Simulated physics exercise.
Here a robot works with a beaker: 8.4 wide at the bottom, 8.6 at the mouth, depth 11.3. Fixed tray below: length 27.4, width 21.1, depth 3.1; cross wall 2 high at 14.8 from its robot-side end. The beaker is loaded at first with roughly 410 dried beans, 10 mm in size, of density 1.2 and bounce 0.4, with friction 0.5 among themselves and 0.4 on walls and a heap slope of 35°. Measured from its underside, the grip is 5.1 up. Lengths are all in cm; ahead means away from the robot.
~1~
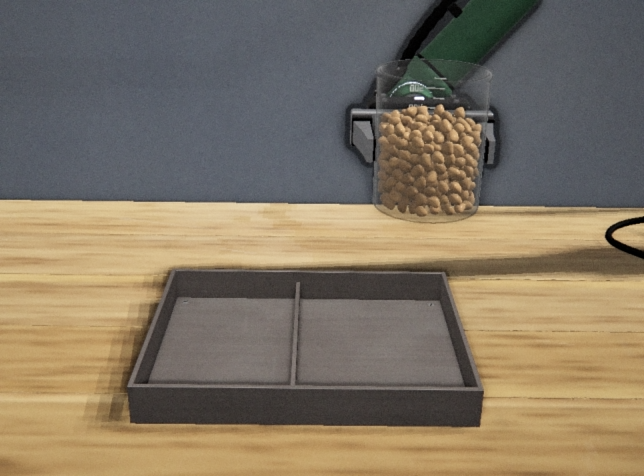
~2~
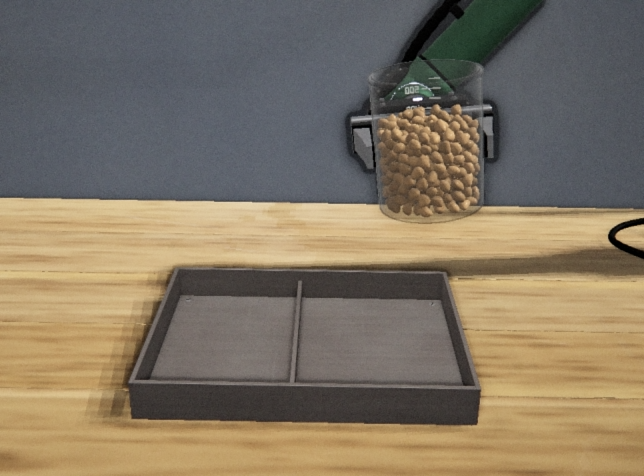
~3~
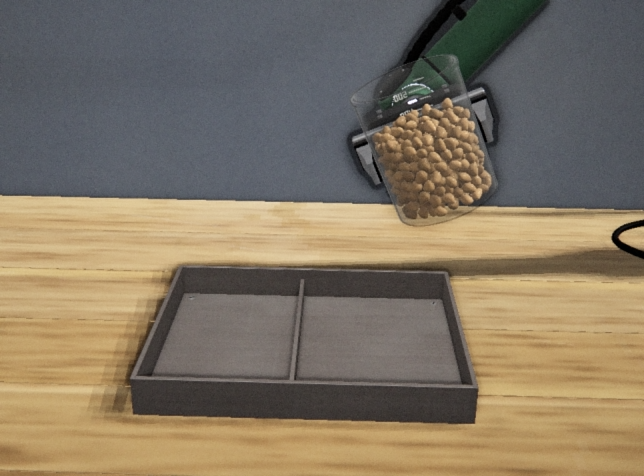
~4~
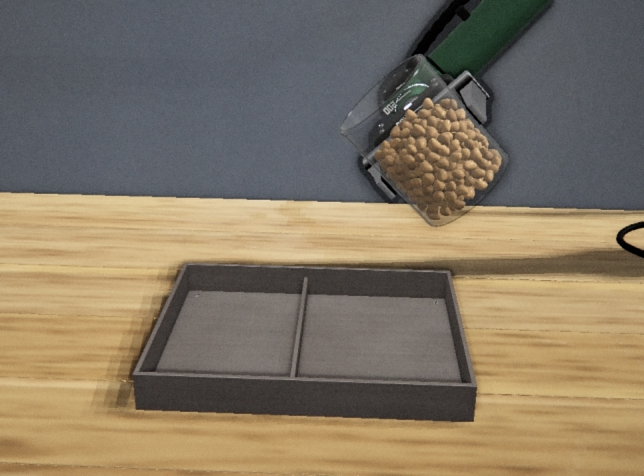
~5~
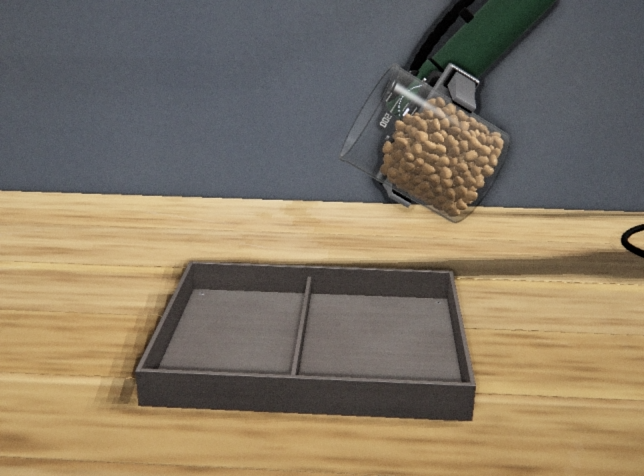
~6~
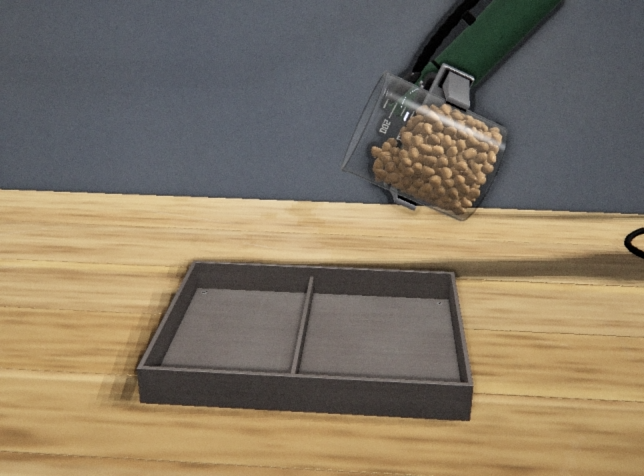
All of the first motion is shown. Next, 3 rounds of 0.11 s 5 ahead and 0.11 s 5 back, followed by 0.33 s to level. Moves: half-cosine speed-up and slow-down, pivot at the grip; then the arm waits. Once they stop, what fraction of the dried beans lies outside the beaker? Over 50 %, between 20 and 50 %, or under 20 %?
Between 20 and 50 %.
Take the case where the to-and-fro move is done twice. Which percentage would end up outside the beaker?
I'd expect something close to 30 per cent.
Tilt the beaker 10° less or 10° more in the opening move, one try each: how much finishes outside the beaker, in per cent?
20 and 60 percent.
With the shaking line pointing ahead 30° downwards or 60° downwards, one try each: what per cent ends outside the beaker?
You'd get some 15 per cent with the first setting and some 5 per cent with the second.
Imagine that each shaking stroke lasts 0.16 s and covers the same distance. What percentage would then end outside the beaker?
Estimate: Near 15 per cent.
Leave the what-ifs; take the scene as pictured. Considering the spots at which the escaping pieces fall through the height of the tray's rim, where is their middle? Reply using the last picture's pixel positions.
Estimated centre around (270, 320) in pixels.
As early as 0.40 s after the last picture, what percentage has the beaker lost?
I'd put it at some 20 per cent at that point.
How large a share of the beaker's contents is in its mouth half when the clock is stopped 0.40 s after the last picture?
Something near 60 per cent is there.
Then, 0.40 s after the last picture, tilted 67° forward, highest piece 23 above the table; 335 in the beaker, 45 in the far-side part, 8 in the robot-side part, 3 on the table or floor, 21 in flight or on a rim.
Then, 0.79 s after the last picture, tilted 44° forward, highest piece 22 above the table; 259 in the beaker, 95 in the far-side part, 34 in the robot-side part, 12 on the table or floor, 12 in flight or on a rim.
Then, 1.19 s after the last picture, level, highest piece 22 above the table; 259 in the beaker, 99 in the far-side part, 41 in the robot-side part, 13 on the table or floor.
Then, 2.24 s after the last picture, level, highest piece 22 above the table; 259 in the beaker, 99 in the far-side part, 41 in the robot-side part, 13 on the table or floor.
Final count, 259 in the beaker, 99 in the far-side part, 41 in the robot-side part, 13 on the table or floor. That is 37 % outside the beaker.
